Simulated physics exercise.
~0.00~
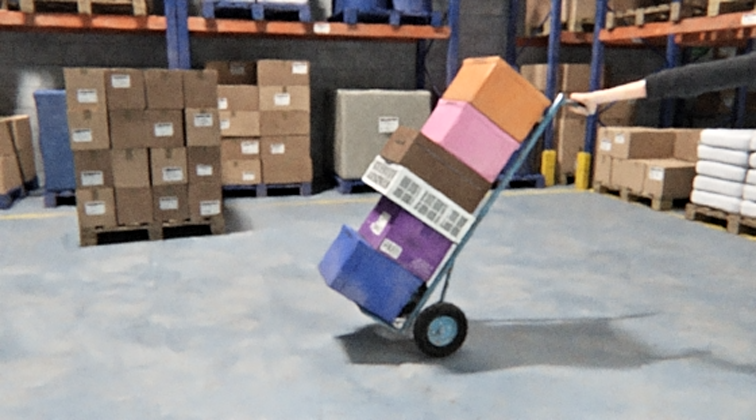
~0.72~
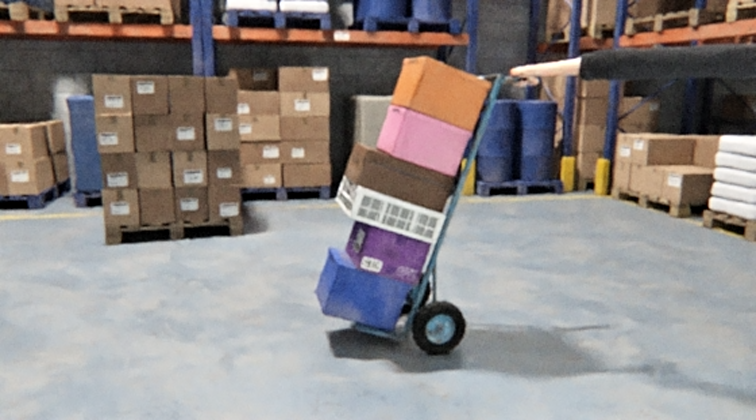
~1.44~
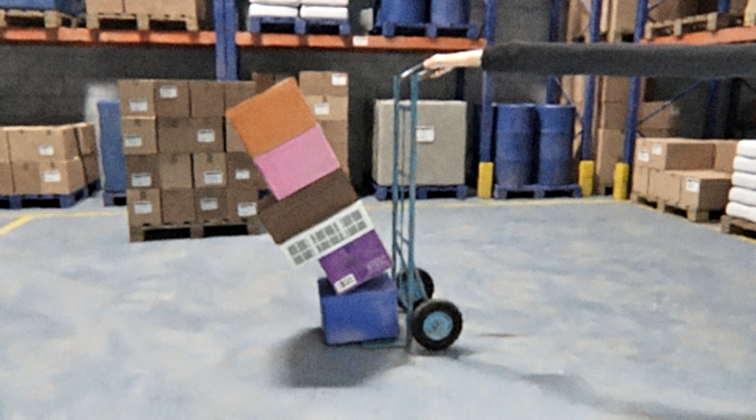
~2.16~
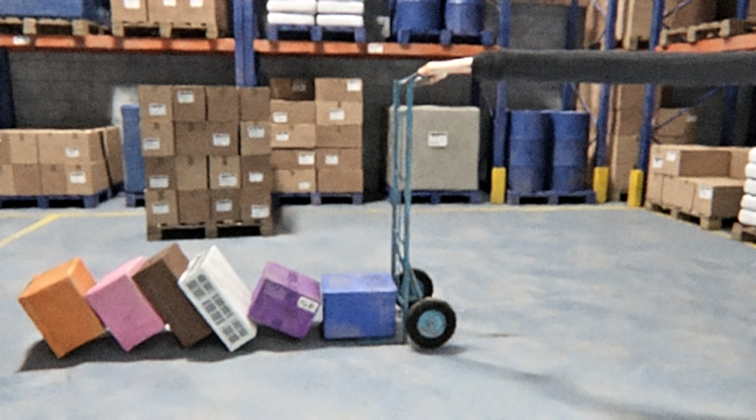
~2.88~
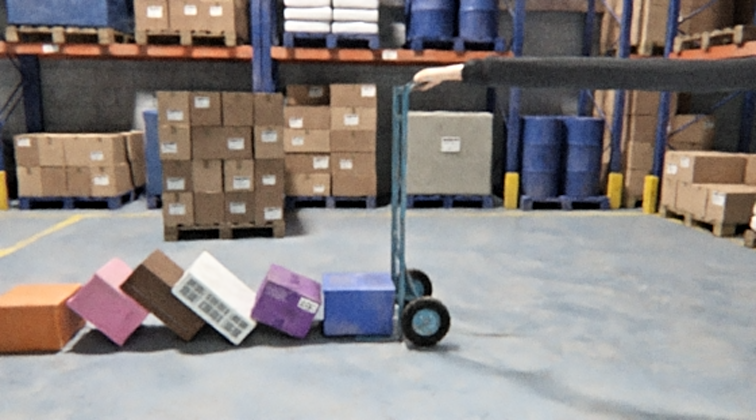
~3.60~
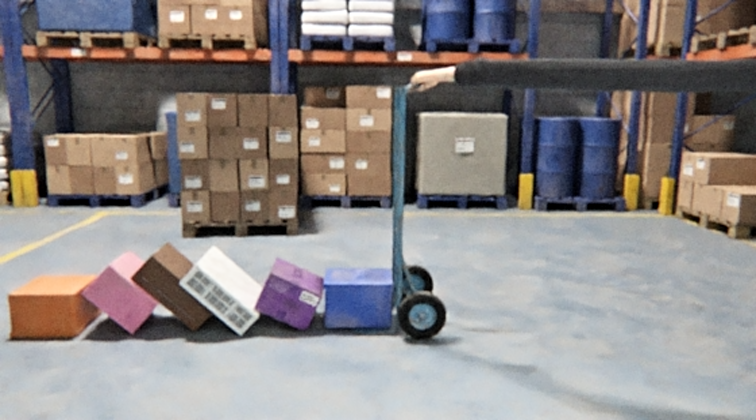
In a warehouse lined with tall racks, stacked cartons and blue barrels, a side view drifts slightly around a teal hand truck. An outstretched arm from the right holds its handle as it leans right, carrying a blue tote at the bottom, then a purple parcel, white crate, brown toolbox, pink tote and orange tote. The hand tips the truck upright, and the load above the blue tote leans left. The upper pieces topple and land in a row on the floor. The orange tote settles flat at the far left, while the blue tote stays against the upright truck.
